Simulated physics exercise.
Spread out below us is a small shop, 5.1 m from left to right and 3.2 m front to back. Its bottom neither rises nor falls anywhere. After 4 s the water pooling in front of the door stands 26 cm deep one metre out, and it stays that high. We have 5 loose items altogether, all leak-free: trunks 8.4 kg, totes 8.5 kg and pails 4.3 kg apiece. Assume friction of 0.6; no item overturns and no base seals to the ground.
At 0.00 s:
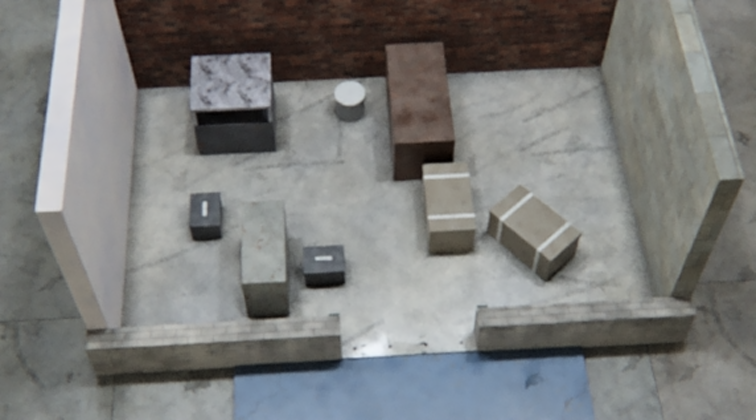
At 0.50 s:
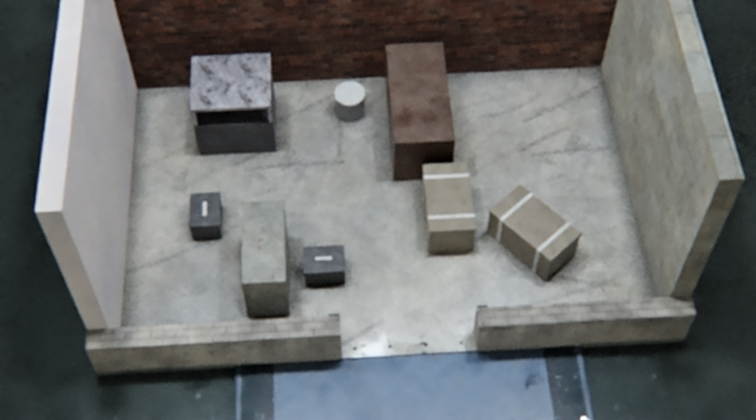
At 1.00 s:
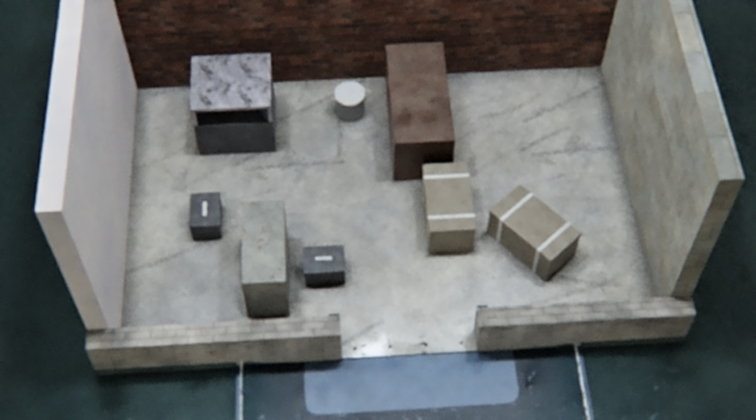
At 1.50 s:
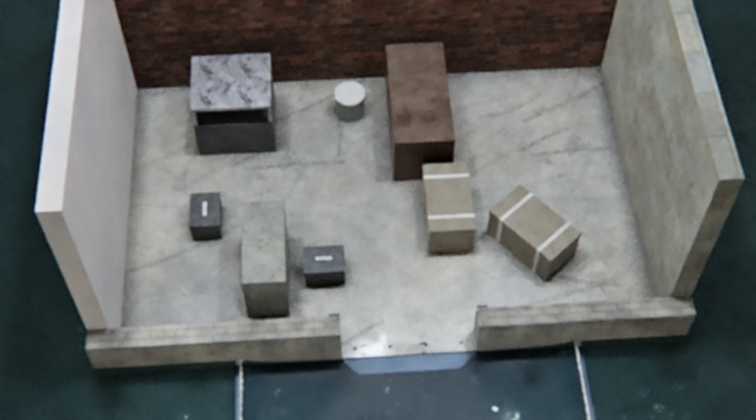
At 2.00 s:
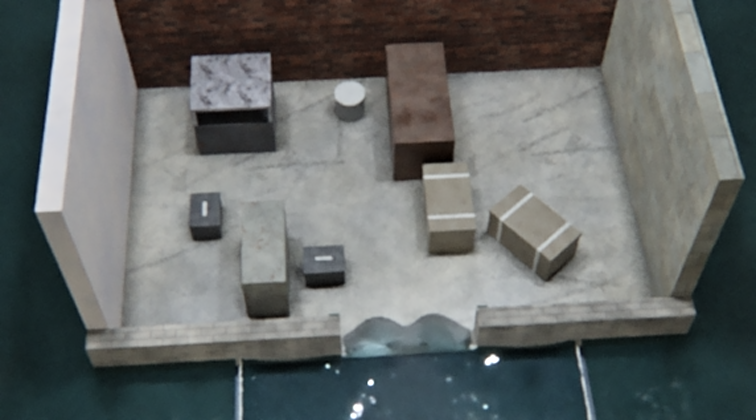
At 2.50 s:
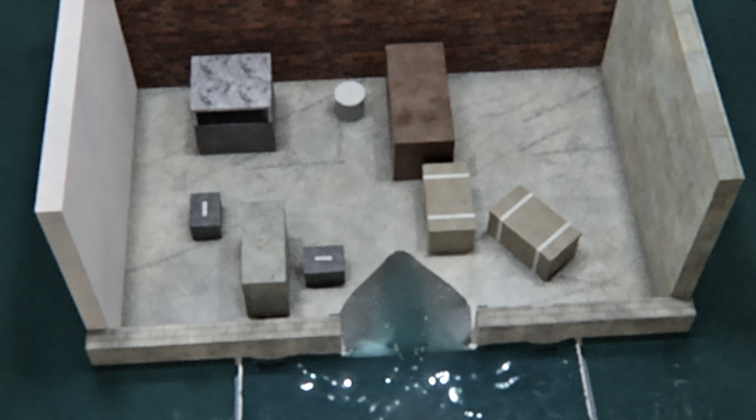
A small shop with a brick back wall, pale side walls and a low front wall with a gap is seen from high above. A brown block stands at the back beside a white cylinder, a grey marbled counter to the left, two strapped tan boxes to the right, and small dark boxes near a grey block. Dark water spreads outside and pushes through the gap onto the floor, while the objects and camera stay still.
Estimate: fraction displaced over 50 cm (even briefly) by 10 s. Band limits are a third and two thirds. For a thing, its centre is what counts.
The fraction shifted will be in the top third.
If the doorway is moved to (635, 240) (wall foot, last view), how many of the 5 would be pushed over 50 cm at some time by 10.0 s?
You'd get 5 in that case.
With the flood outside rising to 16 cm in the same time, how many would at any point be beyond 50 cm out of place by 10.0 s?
Then it comes to 3.
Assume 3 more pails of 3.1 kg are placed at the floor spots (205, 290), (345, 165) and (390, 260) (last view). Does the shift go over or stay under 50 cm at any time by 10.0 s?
In turn: Within the mark, beyond the mark, beyond the mark.
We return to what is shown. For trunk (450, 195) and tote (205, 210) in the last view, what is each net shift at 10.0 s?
One is off by 150 cm, the other by 20 cm, in the order asked.
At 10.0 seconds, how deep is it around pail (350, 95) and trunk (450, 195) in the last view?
I'd put it at 13 cm and 12 cm respectively.
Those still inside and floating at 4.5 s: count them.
By my count, 1.
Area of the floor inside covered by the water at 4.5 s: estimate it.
Roughly 7.0 m2 of it is wet.
After 3.5 s 0 of 5 are over 50 cm from their spots; 0 afloat.
After 4.5 s 0 of 5 are over 50 cm from their spots; 1 afloat.
After 7.0 s 3 of 5 are over 50 cm from their spots; 2 afloat.
After 10.0 s 4 of 5 are over 50 cm from their spots, and 4 have been at some point; 4 afloat.
